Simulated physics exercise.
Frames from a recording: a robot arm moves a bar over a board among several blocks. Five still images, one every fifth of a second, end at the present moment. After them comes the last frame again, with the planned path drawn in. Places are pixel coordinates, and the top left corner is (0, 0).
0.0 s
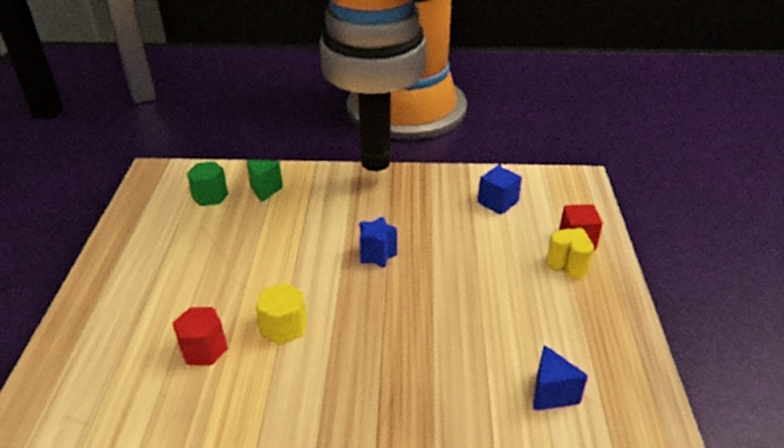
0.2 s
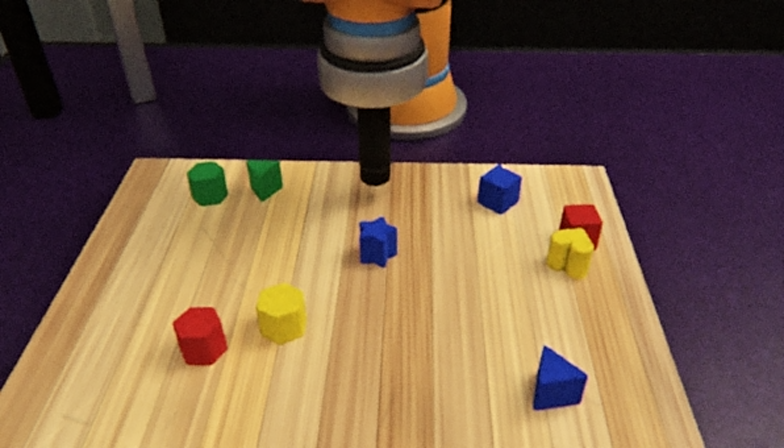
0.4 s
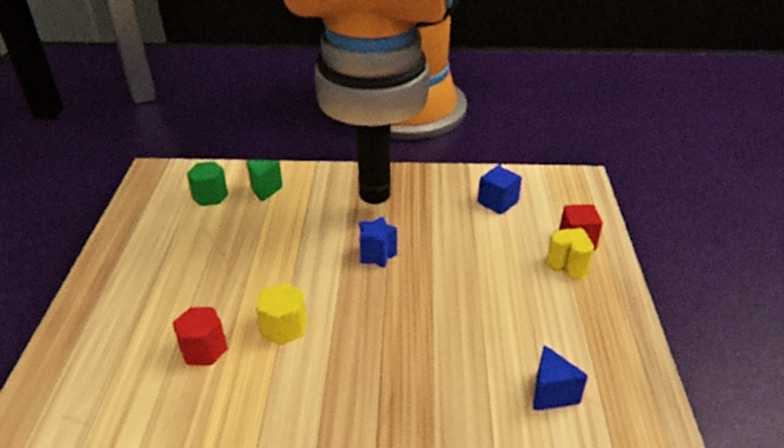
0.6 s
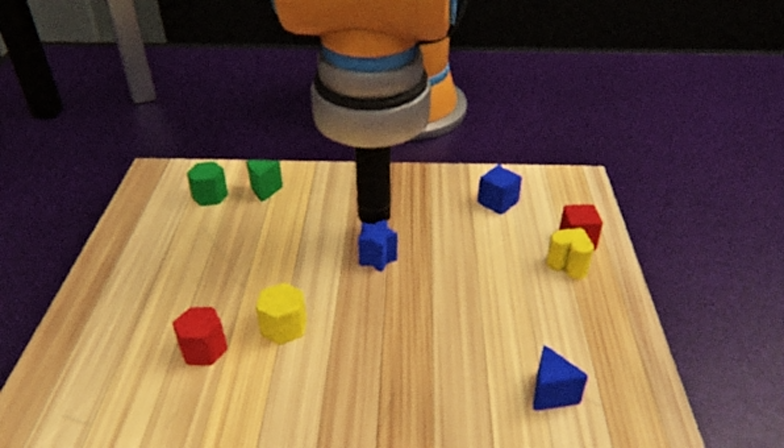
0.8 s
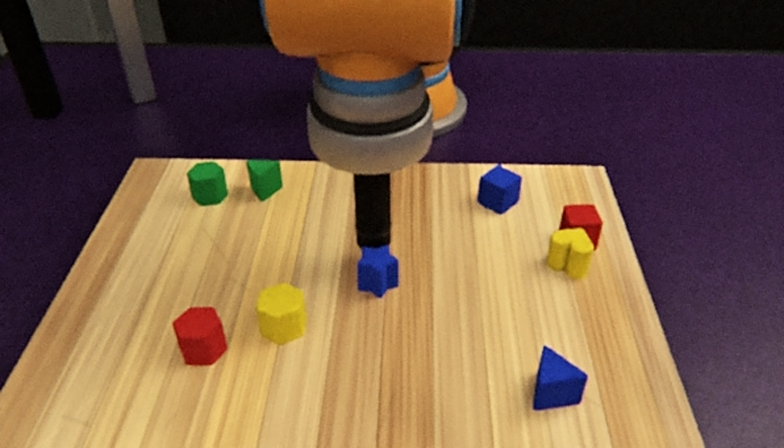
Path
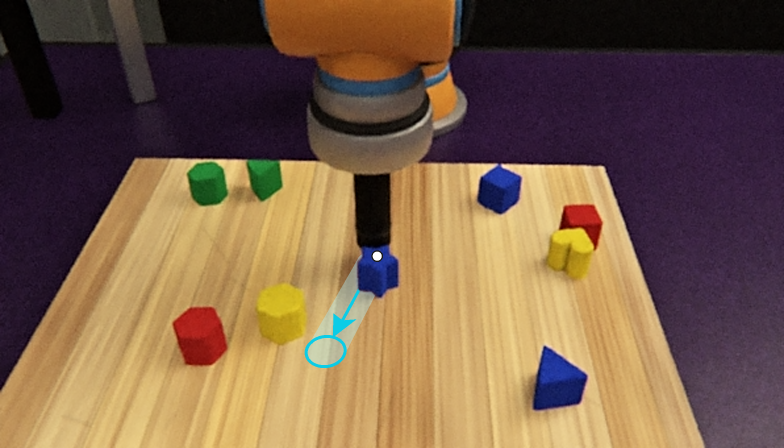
A robot arm with an orange, grey and black body holds a dark bar upright over a pale wooden board on a purple surface, seen from above and in front by a still camera. Green blocks sit at upper left, red and yellow at lower left and right, and blue ones at centre and right. The bar moves toward the viewer, meets the central blue star-shaped block and pushes it a short way forward.
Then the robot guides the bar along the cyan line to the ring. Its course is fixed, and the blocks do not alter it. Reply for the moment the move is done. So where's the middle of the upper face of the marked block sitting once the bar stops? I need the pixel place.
In the picture, it is at (375, 300).
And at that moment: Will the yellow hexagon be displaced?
No, that is not how it ends up.
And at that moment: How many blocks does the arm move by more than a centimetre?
Put simply, one block is moved more than 1 cm.
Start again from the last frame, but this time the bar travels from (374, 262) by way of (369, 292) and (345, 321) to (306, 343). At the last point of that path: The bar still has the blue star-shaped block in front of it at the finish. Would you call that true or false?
False
The drawn path runs in a line from (374, 262) to (326, 351); the dot is on the blue star-shaped block.
On the path given first. One third of the way, bar at (358, 270); blue star-shaped block at (375, 282), turned 25° anticlockwise.
Two thirds of the way, bar at (342, 300); blue star-shaped block at (375, 299), turned 65° anticlockwise.
At the end, bar at (324, 331); yellow hexagon not moved; blue star-shaped block at (375, 300), turned 75° anticlockwise.
